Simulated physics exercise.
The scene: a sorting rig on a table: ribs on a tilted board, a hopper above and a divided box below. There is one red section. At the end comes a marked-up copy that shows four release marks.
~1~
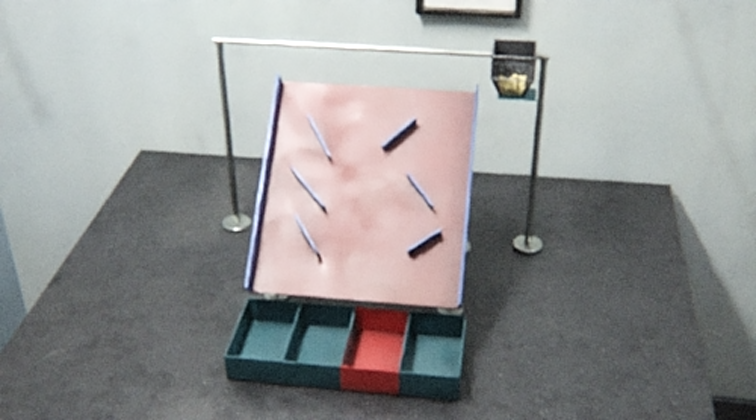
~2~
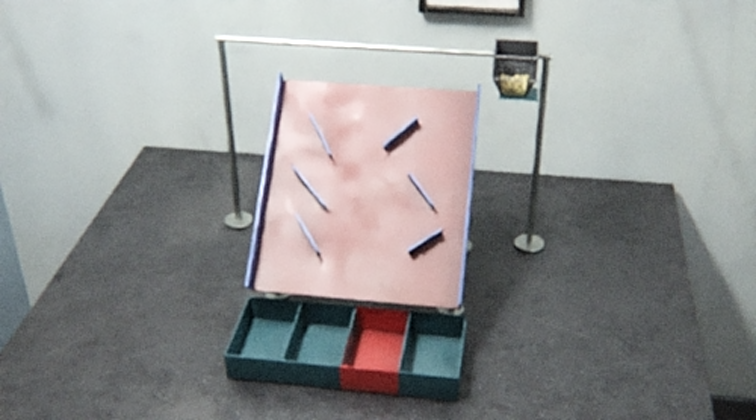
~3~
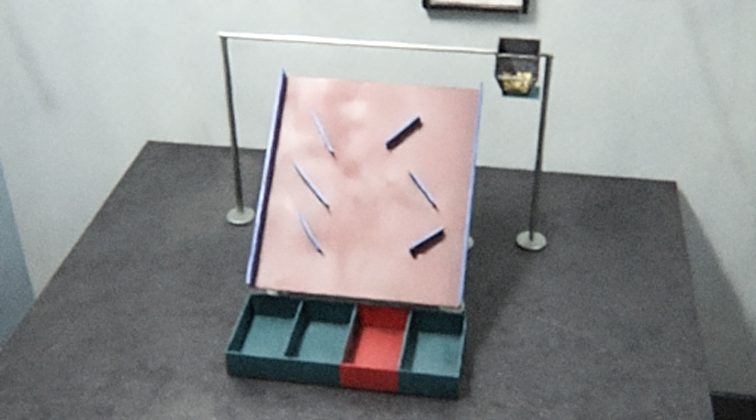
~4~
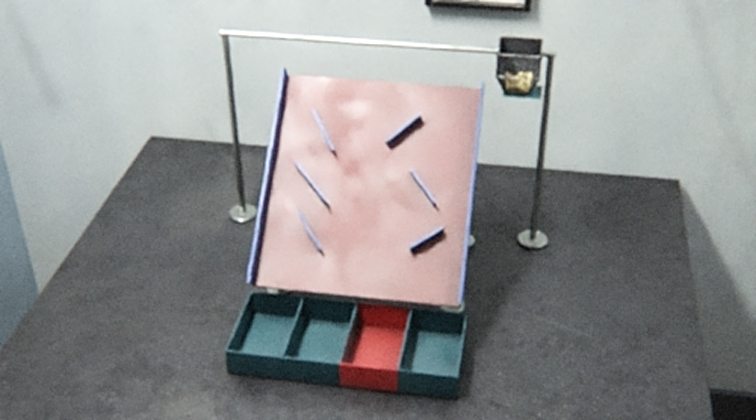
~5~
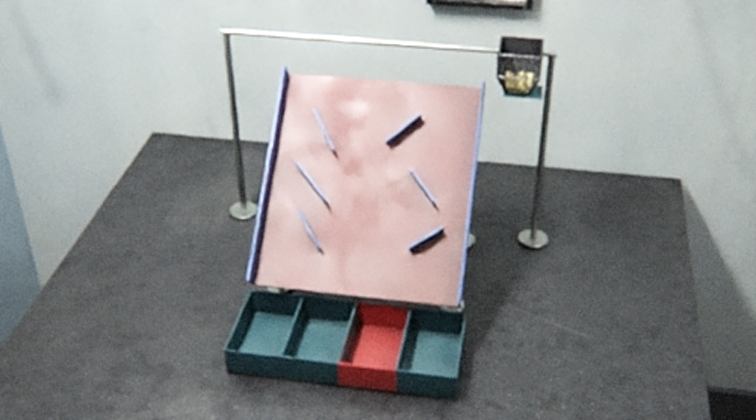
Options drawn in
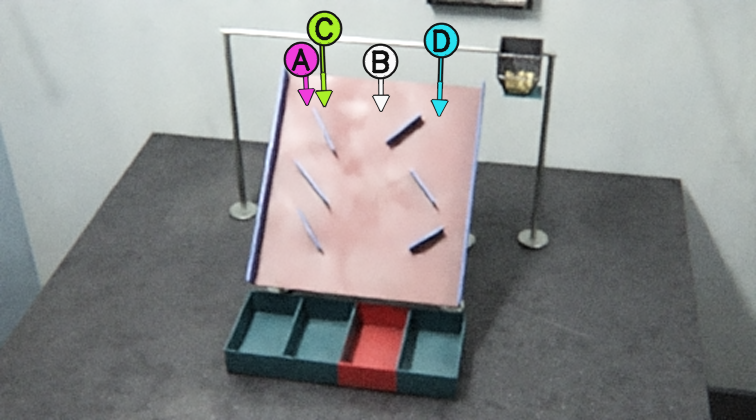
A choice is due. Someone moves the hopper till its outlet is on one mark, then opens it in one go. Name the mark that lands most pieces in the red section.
C is best.
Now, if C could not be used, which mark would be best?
The answer is A.
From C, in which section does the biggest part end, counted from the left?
It is the third one.
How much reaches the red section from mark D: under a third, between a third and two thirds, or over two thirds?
Under a third.
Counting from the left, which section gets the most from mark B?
The second.
On the marked copy, mark A meets the board at (306, 99); mark B meets the board at (381, 105); mark C meets the board at (324, 100); mark D meets the board at (439, 110).
Choosing A, about a third in the red section, about two thirds in other sections.
Choosing B, a small part in the red section, most in other sections, a stray few outside the box.
Choosing C, about two thirds in the red section, about a third in other sections.
Choosing D, a small part in the red section, most in other sections.
